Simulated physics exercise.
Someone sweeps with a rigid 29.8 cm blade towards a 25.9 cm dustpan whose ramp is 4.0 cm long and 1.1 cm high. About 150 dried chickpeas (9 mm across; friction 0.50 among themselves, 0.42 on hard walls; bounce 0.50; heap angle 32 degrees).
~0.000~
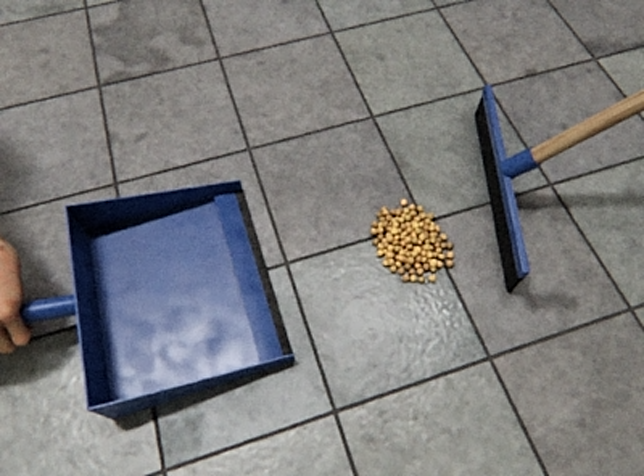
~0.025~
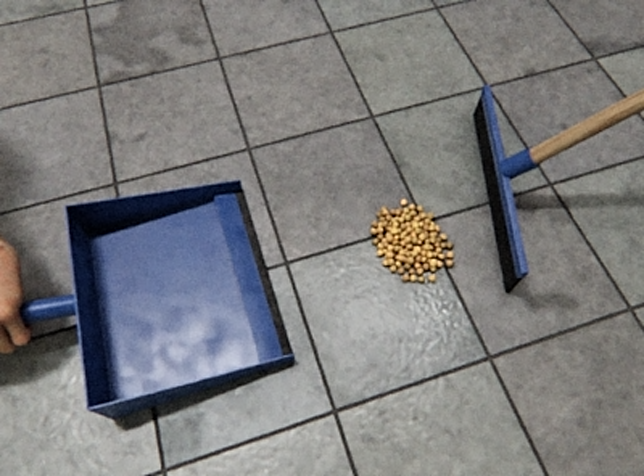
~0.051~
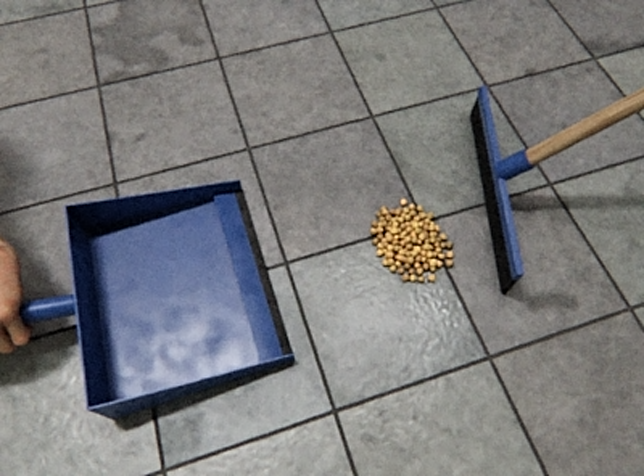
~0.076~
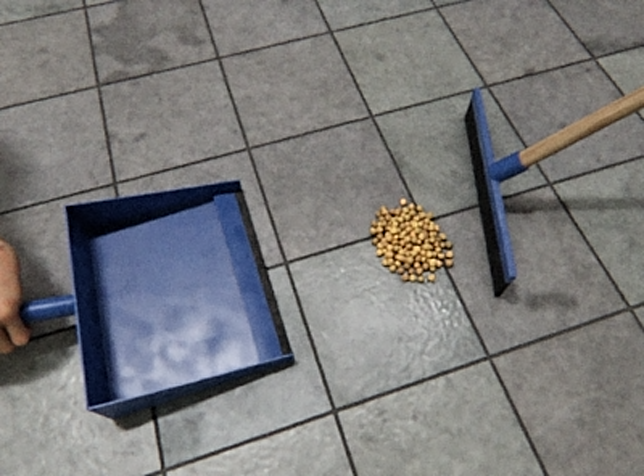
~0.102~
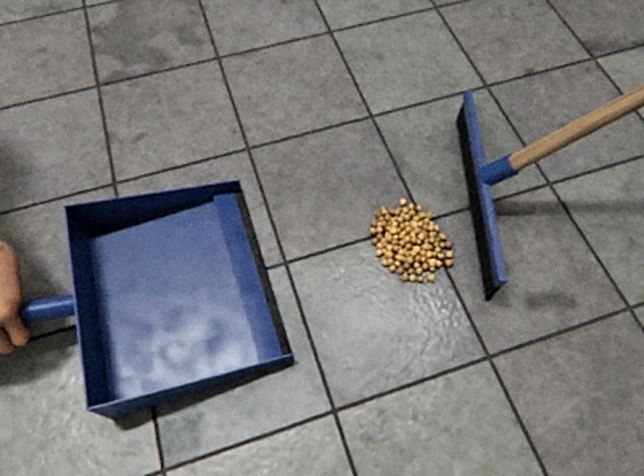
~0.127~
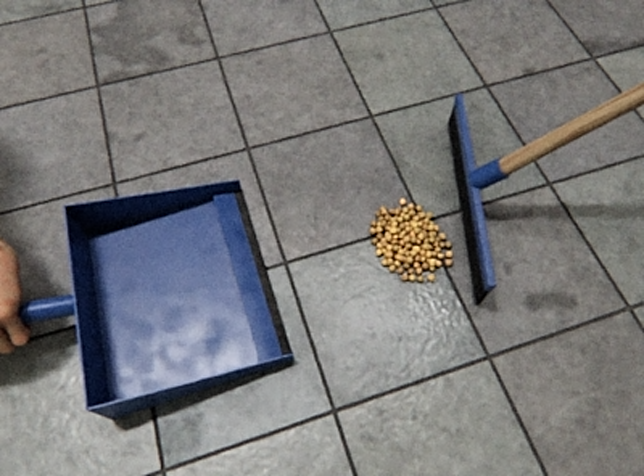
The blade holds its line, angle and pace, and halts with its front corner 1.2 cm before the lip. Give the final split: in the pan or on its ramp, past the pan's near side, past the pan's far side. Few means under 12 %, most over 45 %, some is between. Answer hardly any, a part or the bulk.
Pan: Hardly any, near side: Hardly any, far side: Hardly any.
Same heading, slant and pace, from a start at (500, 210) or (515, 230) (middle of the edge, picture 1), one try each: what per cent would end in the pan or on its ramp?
About 5 and 0 per cent.
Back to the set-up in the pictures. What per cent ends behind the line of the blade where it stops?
About 0 per cent.
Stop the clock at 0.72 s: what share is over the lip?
About 10 per cent by then.
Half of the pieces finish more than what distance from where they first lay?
About 18 cm.
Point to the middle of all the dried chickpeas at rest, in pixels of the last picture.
At about (279, 266).
After 0.32 s, middle of the blade 18 cm from the lip; 0 % over the lip, far side 0 %, near side 0 %.
After 0.46 s, middle of the blade 9 cm from the lip; 0 % over the lip, far side 0 %, near side 0 %.
After 0.72 s, middle of the blade 6 cm from the lip; 10 % over the lip, far side 0 %, near side 0 %.
In the end, at 1.0 s, pan 10 %, near side 0 %, far side 0 %, in front of the lip or behind the blade 90 %.
